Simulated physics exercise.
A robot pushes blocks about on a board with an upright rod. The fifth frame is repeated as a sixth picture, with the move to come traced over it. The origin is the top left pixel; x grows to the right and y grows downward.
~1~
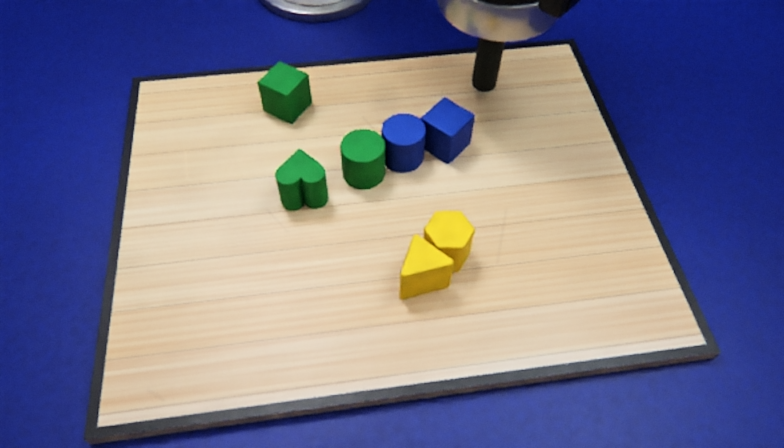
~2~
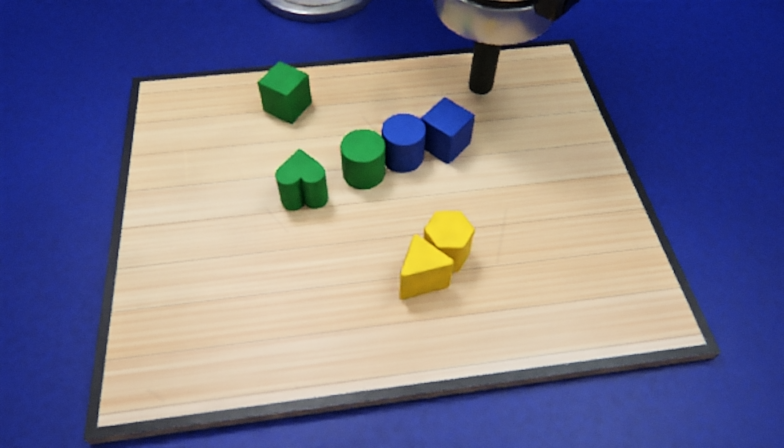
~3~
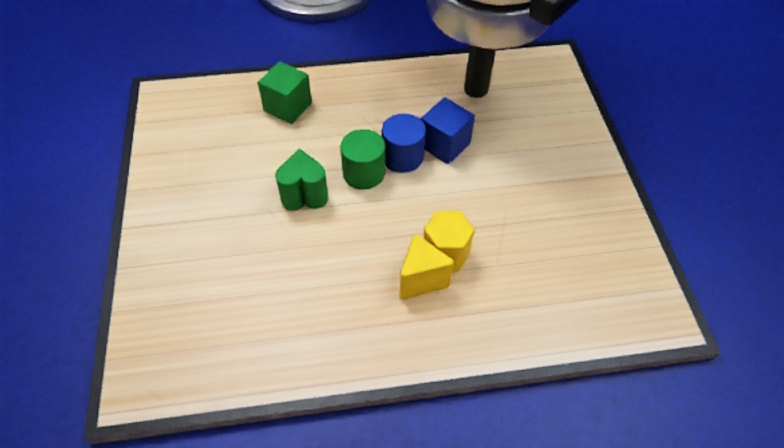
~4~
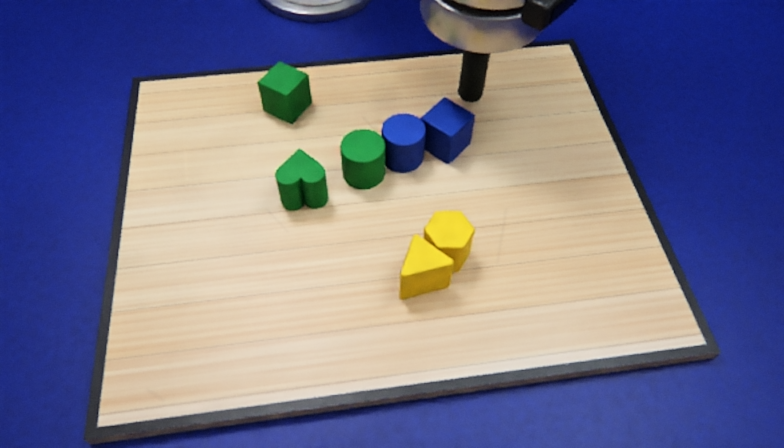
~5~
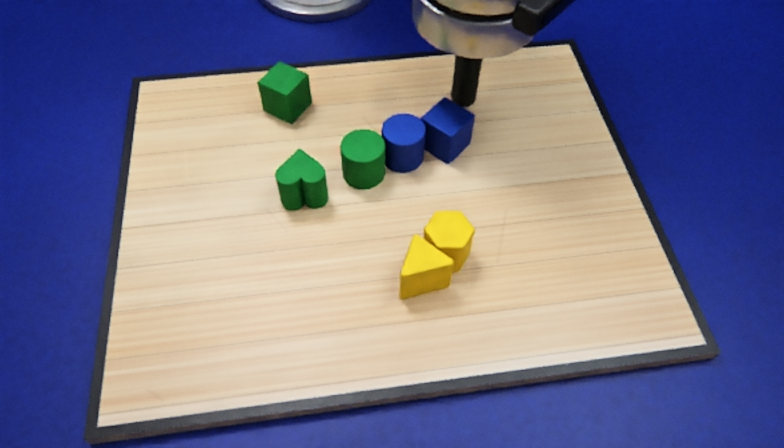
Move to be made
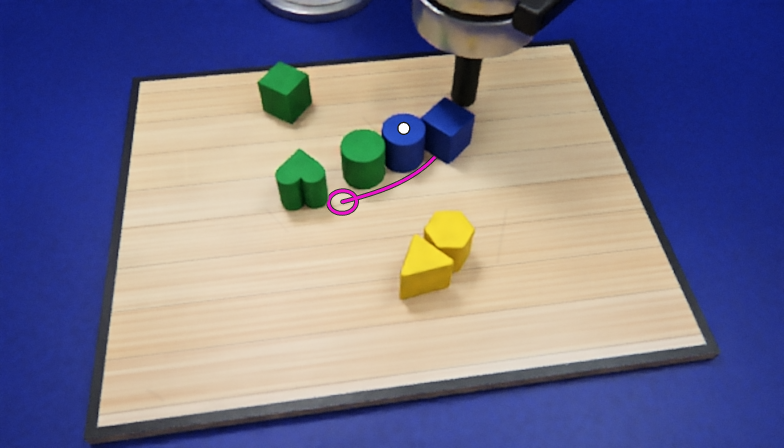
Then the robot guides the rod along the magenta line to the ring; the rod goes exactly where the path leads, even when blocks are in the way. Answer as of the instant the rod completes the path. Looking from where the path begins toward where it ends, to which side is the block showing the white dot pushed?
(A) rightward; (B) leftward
Letter A.
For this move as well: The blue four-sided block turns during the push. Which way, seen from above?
Counter-clockwise, from overhead.
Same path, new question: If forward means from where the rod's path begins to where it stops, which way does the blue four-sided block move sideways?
Towards the left-hand side.
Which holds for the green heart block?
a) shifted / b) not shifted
Choice a: Shifted.
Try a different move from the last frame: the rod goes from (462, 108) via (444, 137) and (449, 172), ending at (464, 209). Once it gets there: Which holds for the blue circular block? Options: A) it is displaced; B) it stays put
A: It is displaced.
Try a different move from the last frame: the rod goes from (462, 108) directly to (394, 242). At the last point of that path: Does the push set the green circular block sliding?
Short answer: Yes.
Path on the board, from (462, 108) via (442, 148) and (401, 182), ending at (343, 202); the dot is on the blue circular block.
The first path, step by step. One third of the way, rod (443, 140); green circular block (346, 149); blue circular block (392, 144); blue four-sided block (439, 146), turned 20° anticlockwise.
Two thirds of the way, rod (400, 174); green heart block (289, 172); green circular block (319, 148); blue circular block (365, 148); blue four-sided block (430, 175), turned 65° anticlockwise.
At the end, rod (342, 194); green heart block (286, 172); green circular block (297, 137); blue circular block (341, 144); blue four-sided block (430, 176), turned 70° anticlockwise.
